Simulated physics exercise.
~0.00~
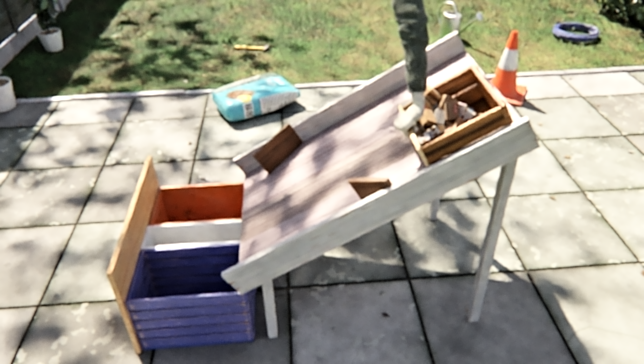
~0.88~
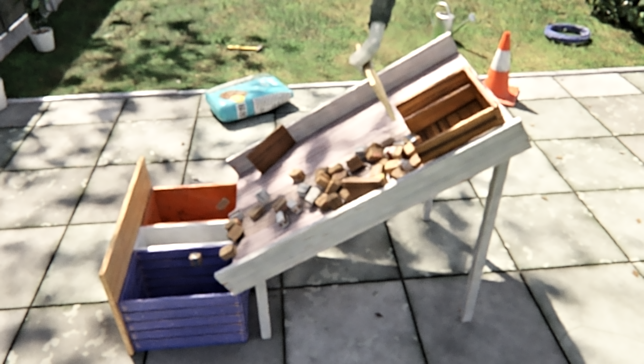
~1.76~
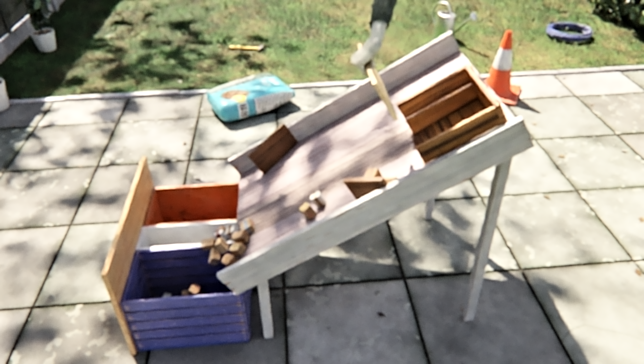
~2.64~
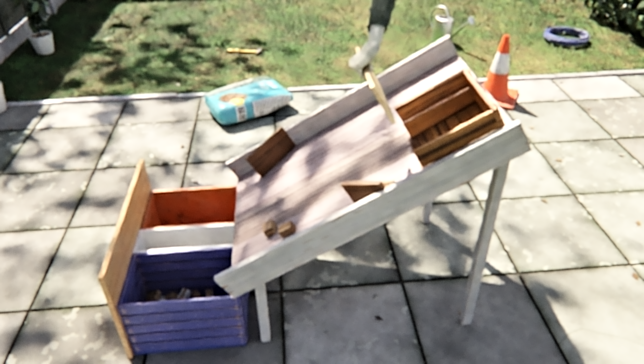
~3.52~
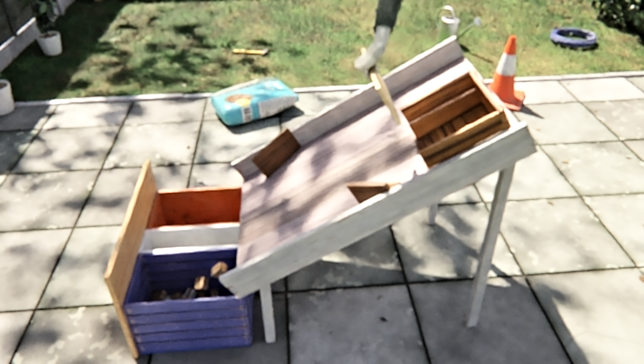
A dark-sleeved arm reaches from the top of a sunny paved patio, seen from above, toward a pale sloping table with a wooden pen of brown blocks at its raised right end. Two angled boards sit on the slope, and blue, white and orange containers stand below its left end, with grass and a traffic cone behind. The arm draws the gate up and leftward, and the blocks spill down in a loose crowd. They drop off the low edge, many into the nearest, blue bin. Finally the pen is empty and blocks lie heaped in the blue bin.
